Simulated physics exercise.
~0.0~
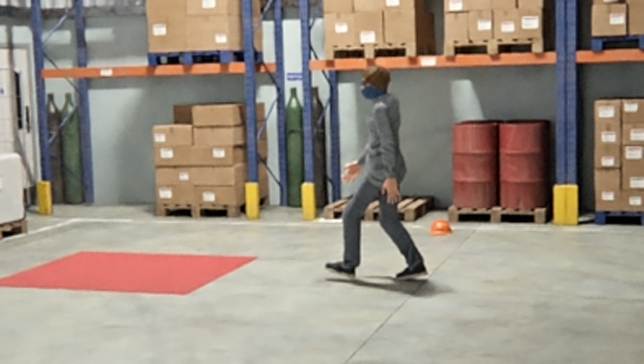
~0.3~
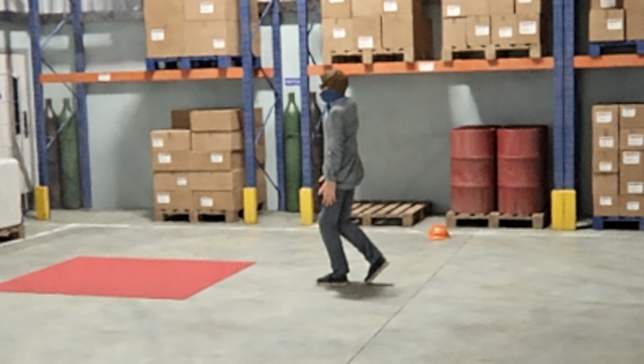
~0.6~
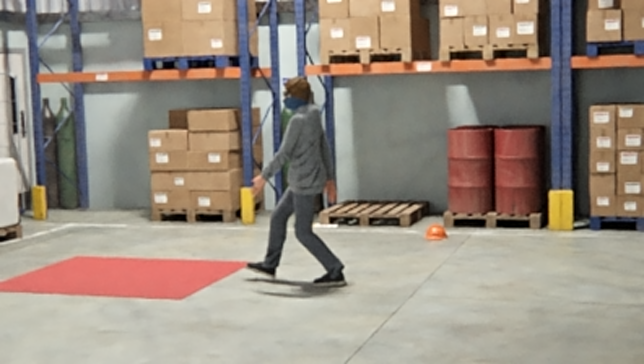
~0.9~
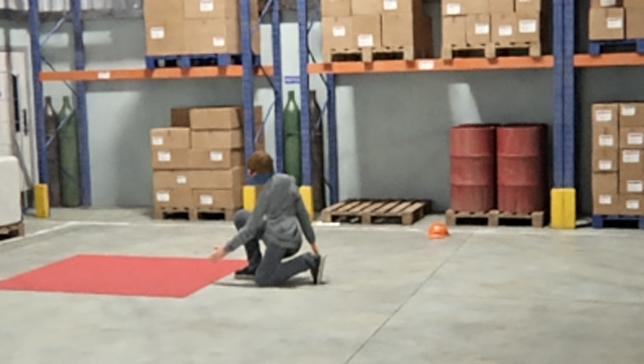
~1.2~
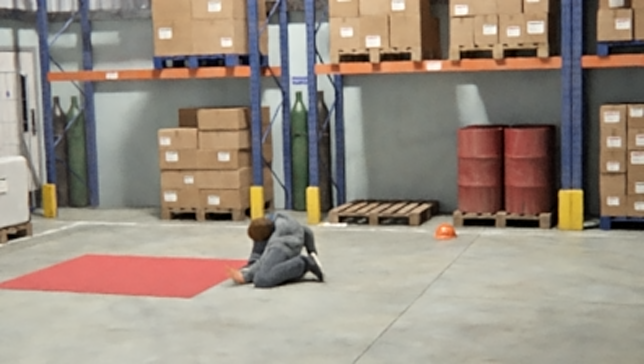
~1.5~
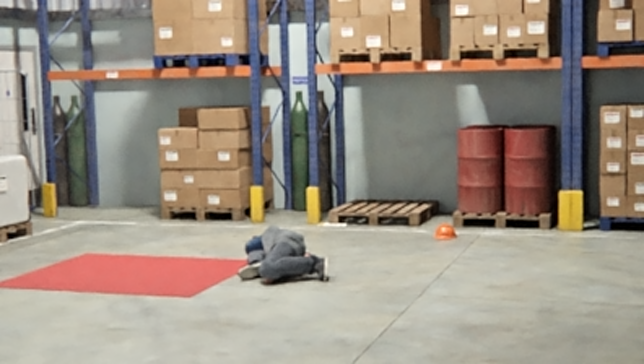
A person walks left, kneels, and curls up on the floor beside the red mat.
